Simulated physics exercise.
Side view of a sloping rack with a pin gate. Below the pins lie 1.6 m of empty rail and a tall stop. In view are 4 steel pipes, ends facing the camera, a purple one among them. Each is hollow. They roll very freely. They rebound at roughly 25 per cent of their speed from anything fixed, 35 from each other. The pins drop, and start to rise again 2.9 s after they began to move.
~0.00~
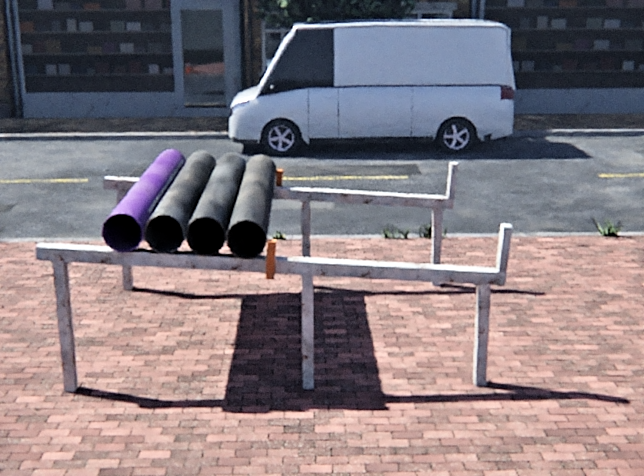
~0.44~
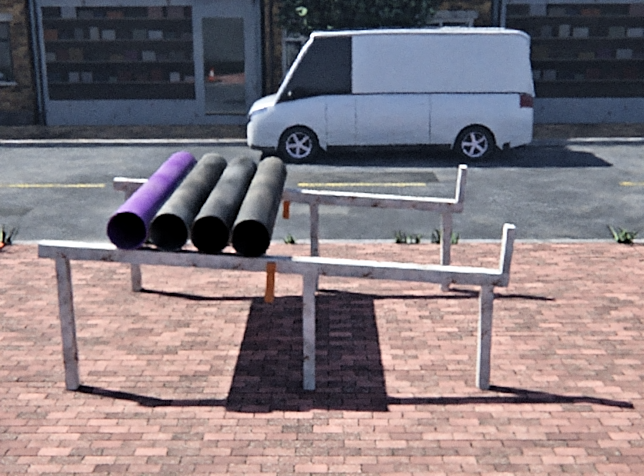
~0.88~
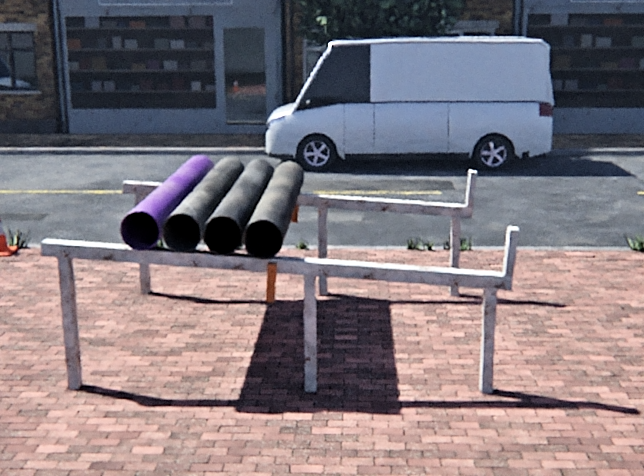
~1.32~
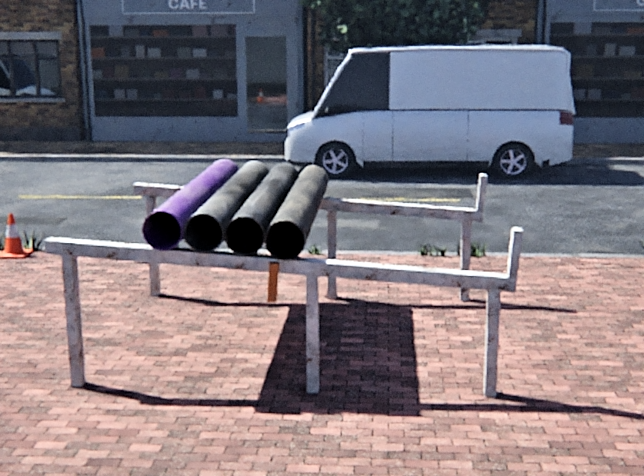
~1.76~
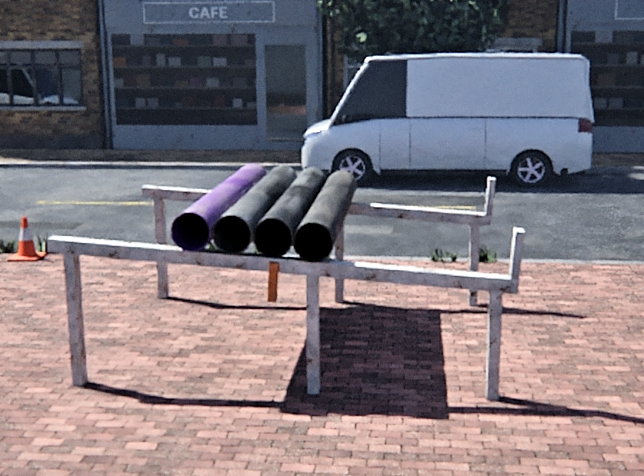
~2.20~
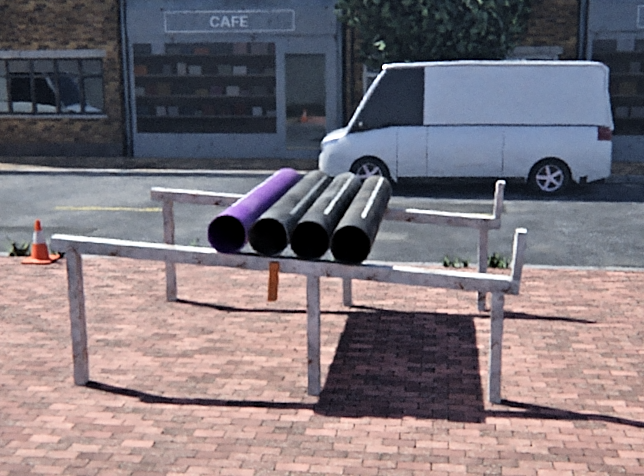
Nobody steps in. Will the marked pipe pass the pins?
The purple one gets through.
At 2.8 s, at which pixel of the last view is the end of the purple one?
At about (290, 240).
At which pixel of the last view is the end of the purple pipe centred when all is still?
At about (365, 246).
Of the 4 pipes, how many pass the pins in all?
The count is 4.
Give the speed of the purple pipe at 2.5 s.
Roughly 0.7 m/s.
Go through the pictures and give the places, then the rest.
In the first frame, purple (123, 232); pins up; the rack falls 4°.
In the second frame, purple (128, 230); pins down.
In the third frame, purple (141, 230); pins down; the first has rolled 10 cm.
In the fourth frame, purple (163, 230); pins down; the first has rolled 25 cm.
In the fifth frame, purple (191, 232); pins down; the first has rolled 45 cm.
In the sixth frame, purple (228, 234); pins down; the first has rolled 70 cm.
By 2.5 s, purple is on the rails, 15 cm above the pins, rolling right; 3 of 4 have passed.
By 2.8 s, purple is on the rails, 10 cm below the pins, rolling right; 4 of 4 have passed.
Finally (4.4 s), purple is on the rails, 60 cm below the pins; 4 of 4 have passed.
